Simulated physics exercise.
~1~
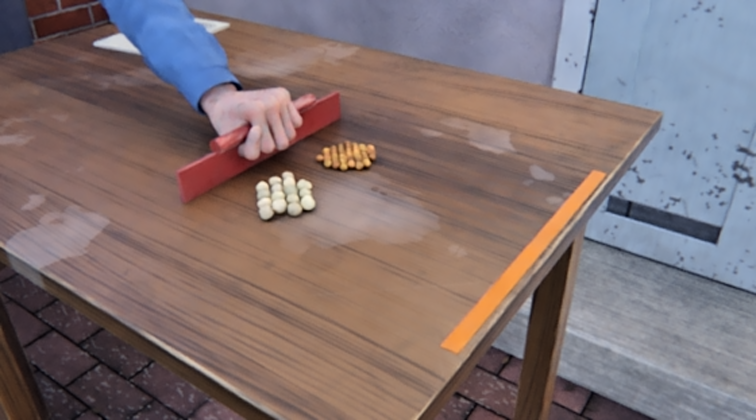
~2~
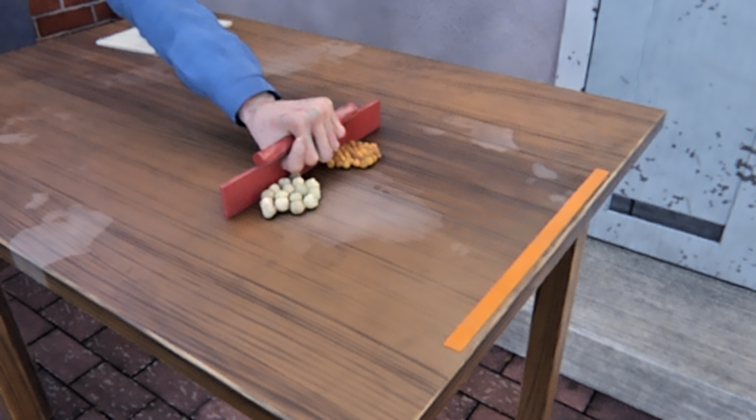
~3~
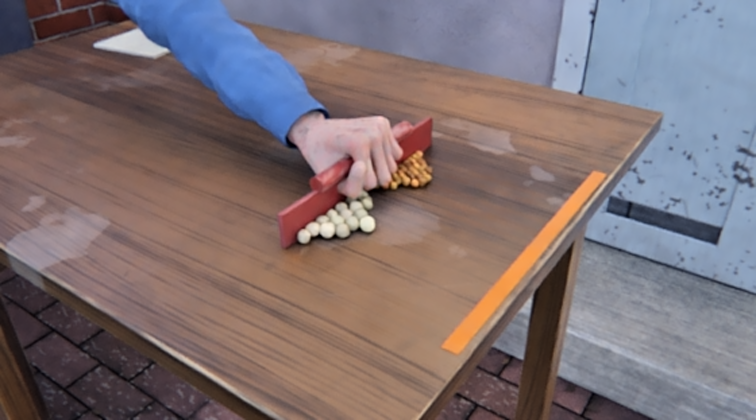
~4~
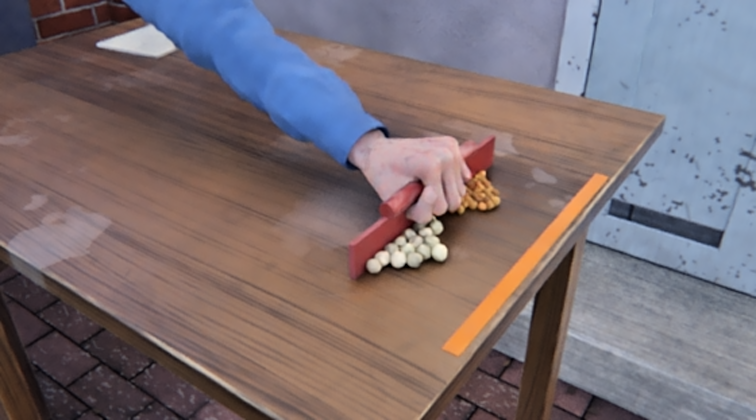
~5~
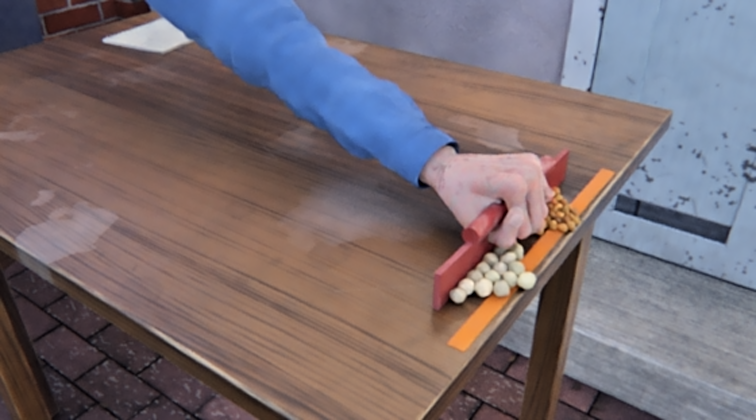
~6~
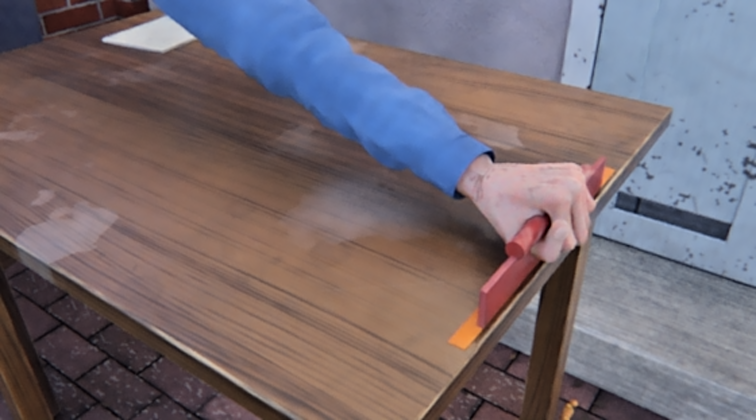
A hand in a blue sleeve grips a red scraper on a worn brown wooden table, seen from above at a slight sway, with brick paving below and a pale, chipped door behind. Right of the blade lie a cluster of round cream balls, nearer the viewer, and a small orange-brown pile farther back. The blade slides right, reaches both groups and pushes them toward an orange tape strip near the table's right edge. They bunch against the blade and cross onto the tape. The scraper ends over the tape, both groups gone from the tabletop, with a few orange-brown bits visible below.
